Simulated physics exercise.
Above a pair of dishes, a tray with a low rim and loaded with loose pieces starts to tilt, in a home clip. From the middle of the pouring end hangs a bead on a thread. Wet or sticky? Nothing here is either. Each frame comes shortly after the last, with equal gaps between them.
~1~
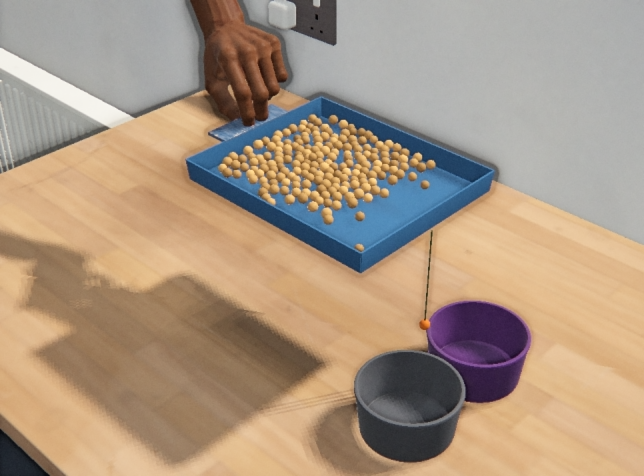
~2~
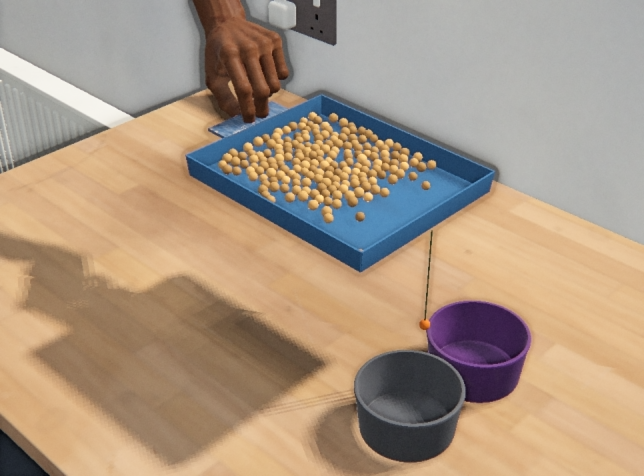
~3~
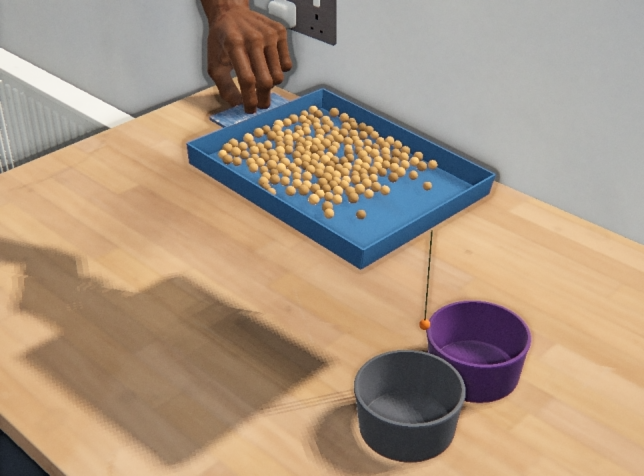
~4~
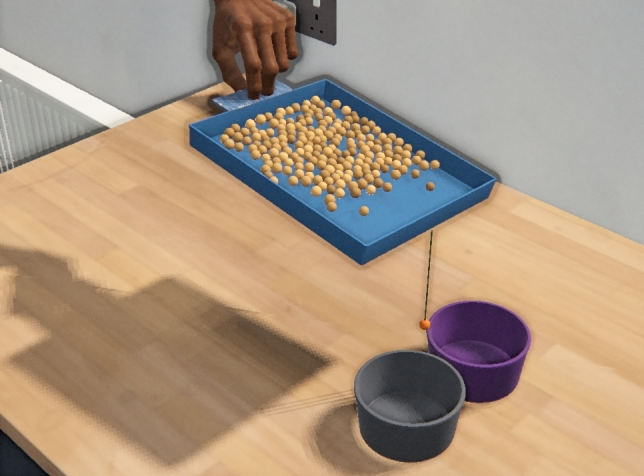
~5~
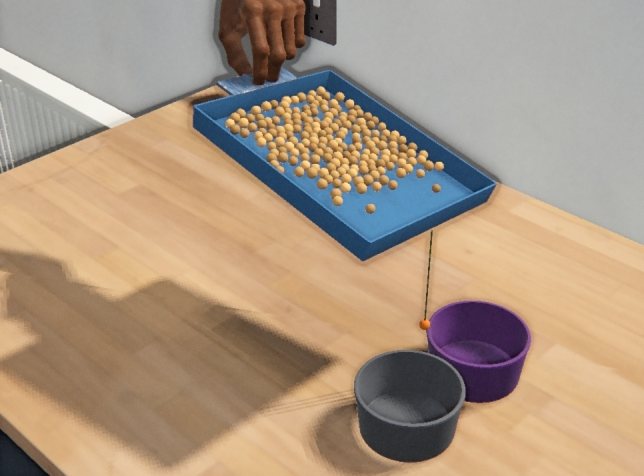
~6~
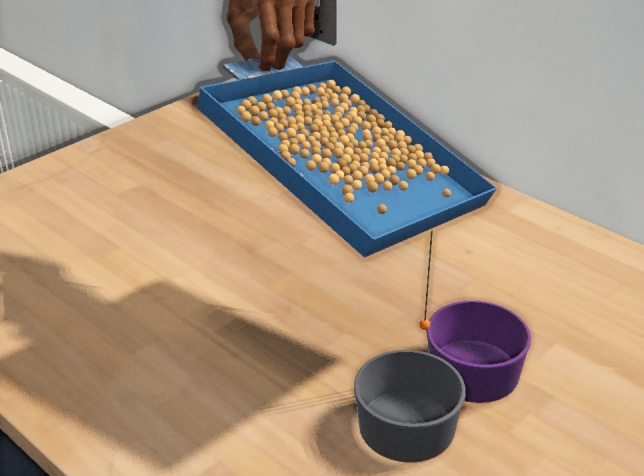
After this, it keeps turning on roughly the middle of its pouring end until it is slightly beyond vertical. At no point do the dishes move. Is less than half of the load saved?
Yes, less than half is saved.
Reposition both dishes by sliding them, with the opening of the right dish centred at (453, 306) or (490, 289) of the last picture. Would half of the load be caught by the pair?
Earlier try a majority share, later try a majority share.
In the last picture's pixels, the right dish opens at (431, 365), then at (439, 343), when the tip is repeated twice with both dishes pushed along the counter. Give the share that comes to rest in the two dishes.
The first position comes out at 0 per cent, the other at 0 per cent.
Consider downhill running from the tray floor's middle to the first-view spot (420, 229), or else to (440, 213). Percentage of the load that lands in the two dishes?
Lab note: Case 1 near 70 %, case 2 near 60 %.
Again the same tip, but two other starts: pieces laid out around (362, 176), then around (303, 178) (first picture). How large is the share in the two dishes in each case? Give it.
Around 30 in a hundred the first time, around 30 in a hundred the second.
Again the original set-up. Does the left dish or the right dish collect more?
Noted: Right of the pair.
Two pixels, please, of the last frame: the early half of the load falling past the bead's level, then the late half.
First near (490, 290), later near (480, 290).
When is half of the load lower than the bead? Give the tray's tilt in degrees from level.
At about 95°.
Just after the last frame, tray tipped steeply; almost all on the tray; just a few in the right dish; just a few outside both; about a tenth in the air.
A moment on, tray tipped past a quarter turn; roughly a quarter on the tray; roughly a quarter in the right dish; roughly a third outside both; roughly a quarter in the air.
Further on, tray tipped past a quarter turn; roughly a quarter in the right dish; roughly two thirds outside both.
When it is over, tray tipped past a quarter turn; not one in the left dish; roughly a quarter in the right dish; roughly two thirds outside both.
